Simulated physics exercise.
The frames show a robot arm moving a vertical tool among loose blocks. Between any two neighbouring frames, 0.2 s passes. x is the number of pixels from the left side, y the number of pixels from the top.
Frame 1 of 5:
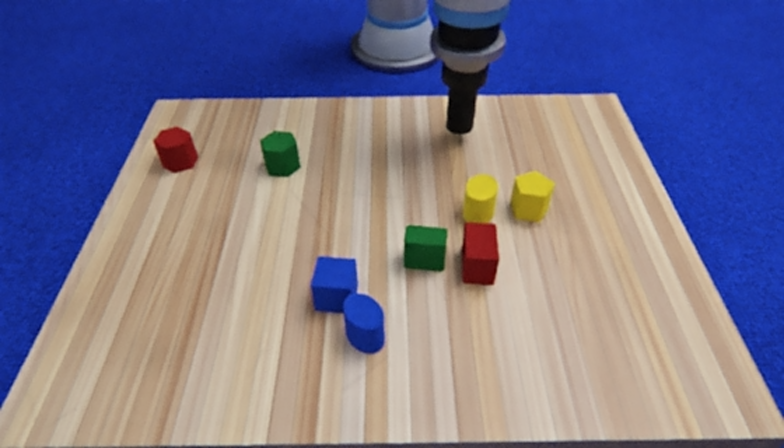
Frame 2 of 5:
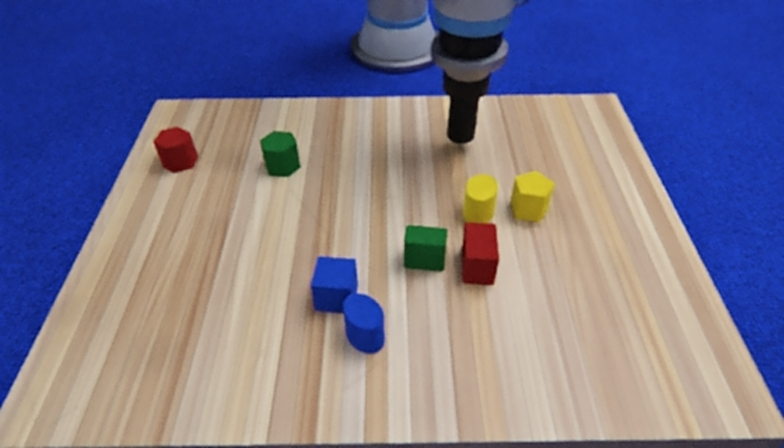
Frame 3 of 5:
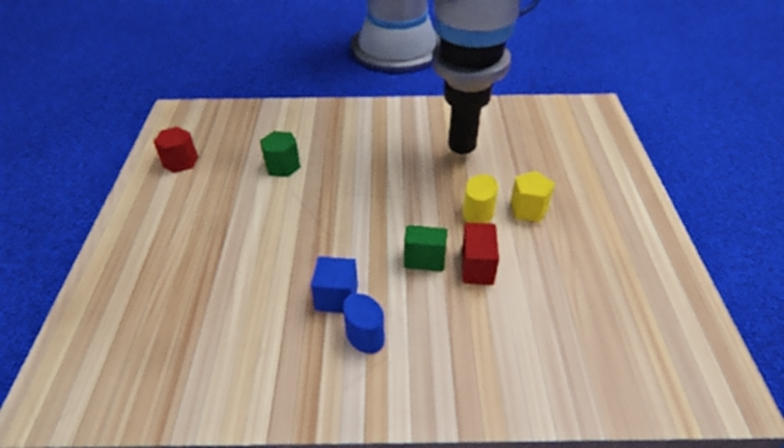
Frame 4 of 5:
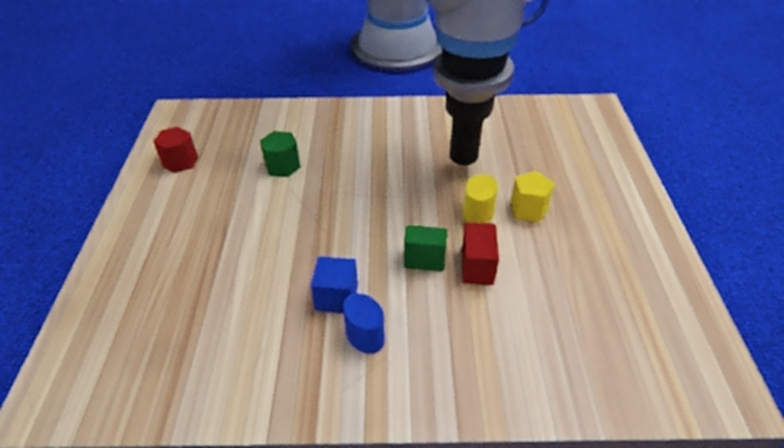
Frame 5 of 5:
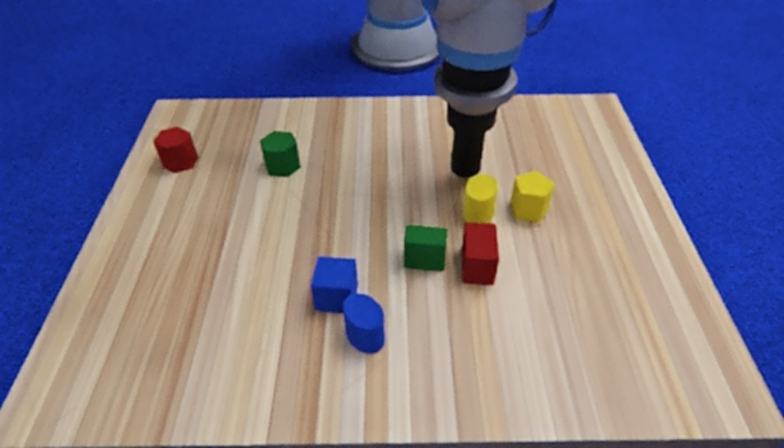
A robot arm moves its black vertical tool forward to just behind the yellow round block.
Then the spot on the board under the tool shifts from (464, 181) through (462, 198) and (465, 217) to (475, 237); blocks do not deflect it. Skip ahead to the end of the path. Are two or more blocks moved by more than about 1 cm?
Answer: No.
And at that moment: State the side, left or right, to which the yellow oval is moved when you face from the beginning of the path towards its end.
Its sideways move is to the left.
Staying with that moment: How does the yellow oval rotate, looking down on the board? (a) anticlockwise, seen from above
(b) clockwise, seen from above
(a)
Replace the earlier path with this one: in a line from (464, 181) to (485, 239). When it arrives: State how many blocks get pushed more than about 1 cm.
Two.
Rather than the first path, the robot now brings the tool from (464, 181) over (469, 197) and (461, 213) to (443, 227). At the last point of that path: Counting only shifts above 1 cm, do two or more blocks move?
No.
The first path, step by step. Halfway along, tool (464, 197); yellow oval (491, 199), turned 10° anticlockwise.
At the end, tool (477, 226); red oblong not moved; yellow oval (514, 217), turned 45° anticlockwise.
